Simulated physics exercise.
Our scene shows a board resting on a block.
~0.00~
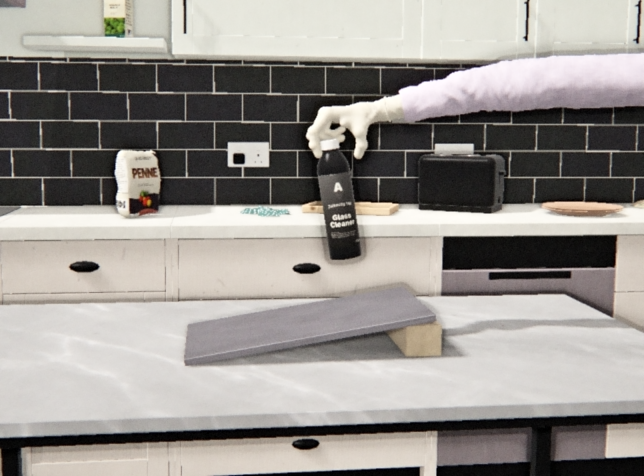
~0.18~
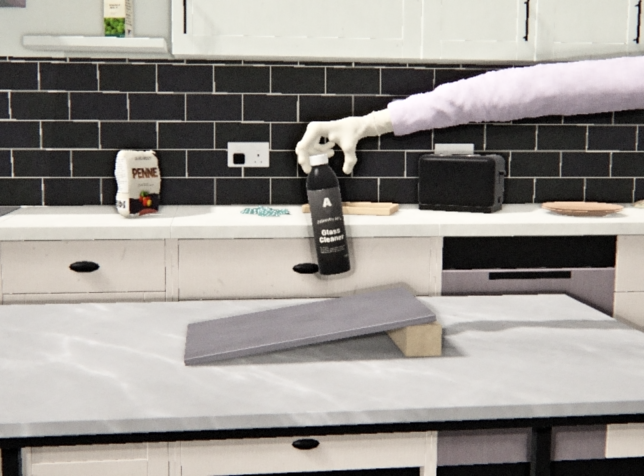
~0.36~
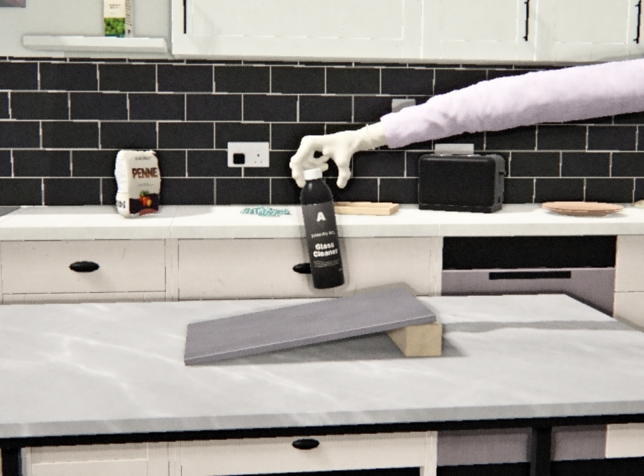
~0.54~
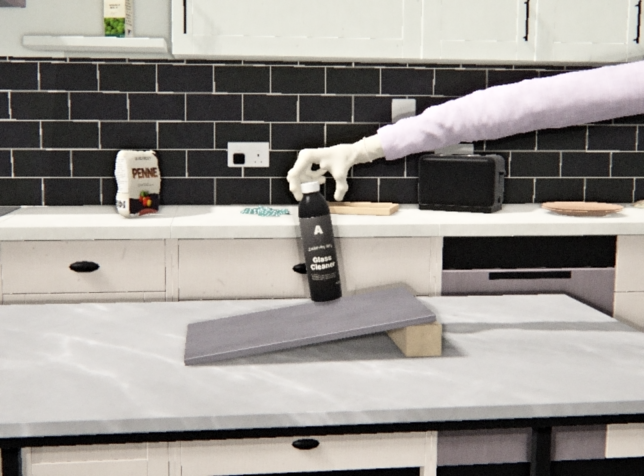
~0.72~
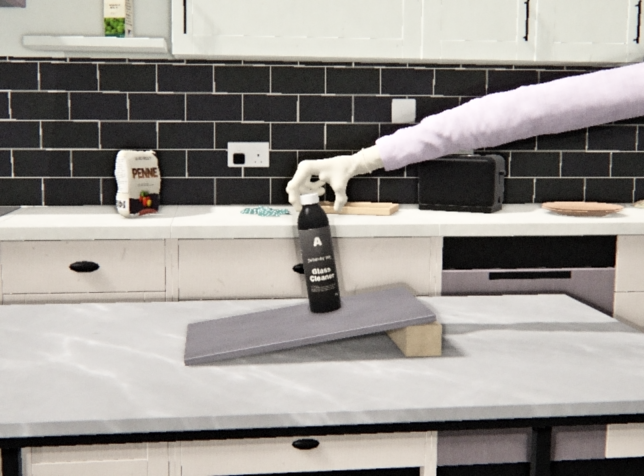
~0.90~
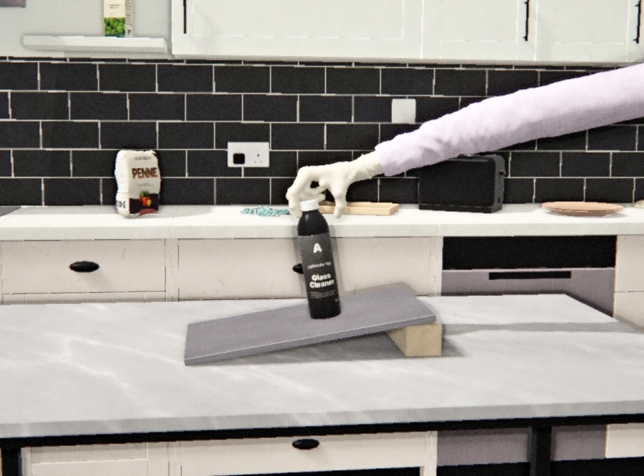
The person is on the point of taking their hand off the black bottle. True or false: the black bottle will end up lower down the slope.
False.
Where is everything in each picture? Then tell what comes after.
In the first frame, on its way; black bottle (338, 199).
In the second frame, on its way; black bottle (327, 214).
In the third frame, on its way; black bottle (321, 228).
In the fourth frame, on its way; black bottle (318, 241).
In the fifth frame, on its way; black bottle (317, 253).
In the sixth frame, set down, still held; black bottle (317, 259).
After 1.10 s, nothing has stirred.
After 1.40 s, black bottle resting near (317, 259).
At rest (1.9 s), it is in place. Seen from the same camera at the end, black bottle near (317, 259). The black bottle remains at rest.
